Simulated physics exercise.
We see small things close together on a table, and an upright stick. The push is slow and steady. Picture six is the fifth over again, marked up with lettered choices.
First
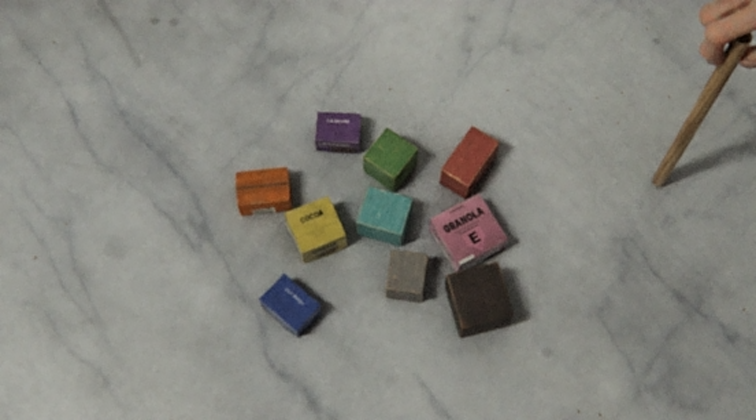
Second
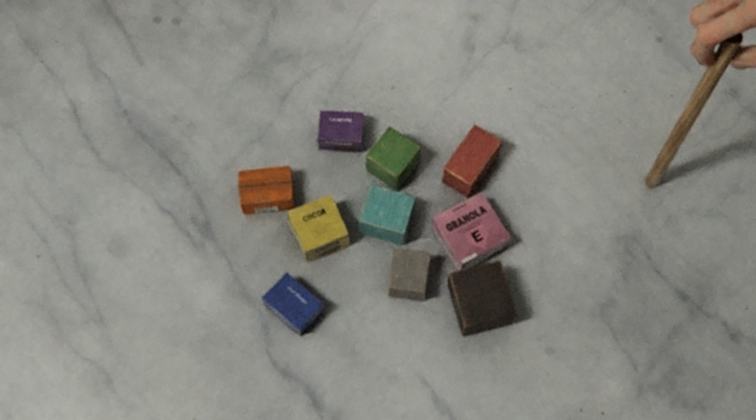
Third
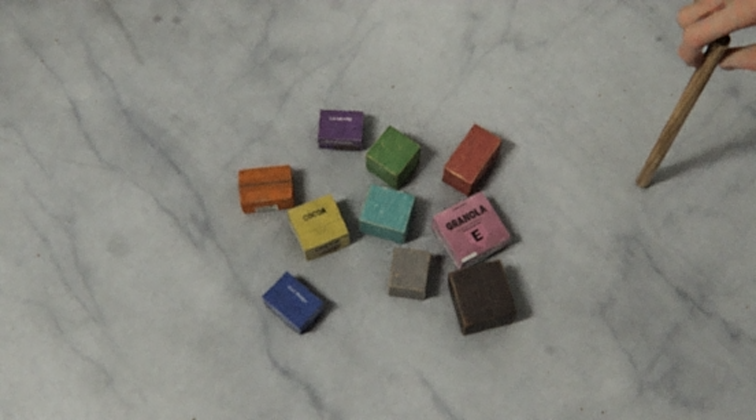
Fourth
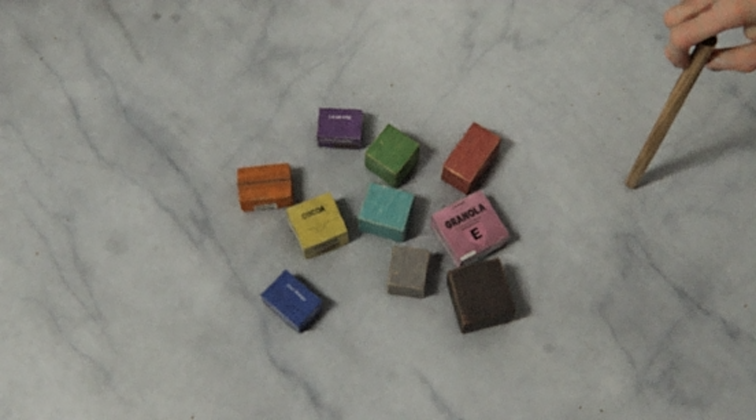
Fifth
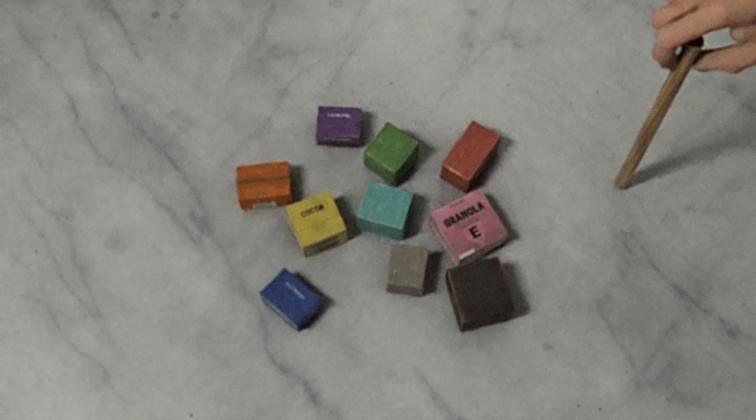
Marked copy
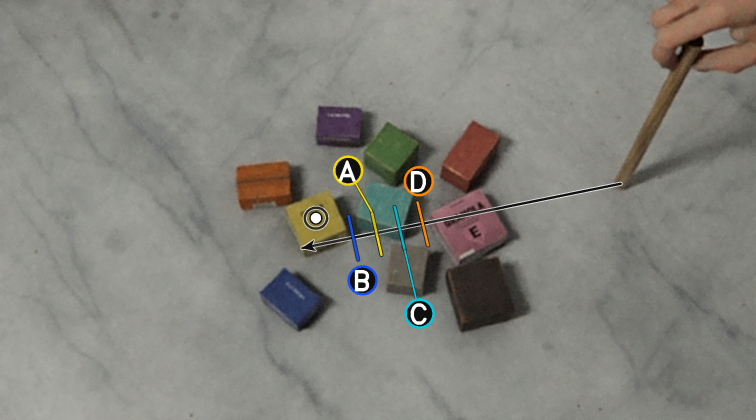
Hand holding an upright wooden stick slides it slowly left across a marble surface, beside a still cluster of ten coloured blocks.
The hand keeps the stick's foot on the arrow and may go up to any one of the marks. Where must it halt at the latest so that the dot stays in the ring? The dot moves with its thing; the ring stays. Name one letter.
Up to mark B.
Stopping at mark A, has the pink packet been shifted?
Yes.
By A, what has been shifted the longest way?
The pink packet has gone farthest.
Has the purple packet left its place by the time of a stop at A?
No.
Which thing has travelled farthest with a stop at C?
The pink packet.
On the marked copy, A at (376, 233); B at (353, 238); C at (400, 228); D at (422, 224); the arrow from (621, 184) to (302, 248); the white dot at (316, 218).
Taking B. A third of the way, foot of the stick (525, 204).
Two thirds of the way, foot of the stick (429, 223); pink packet (428, 253); grey block (394, 295).
When it is over, foot of the stick (353, 239); pink packet (422, 260); grey block (393, 309); the dot is still in its ring.
As for the rest, A keeps the dot in but is short; C keeps the dot in but is short; D keeps the dot in but is short.
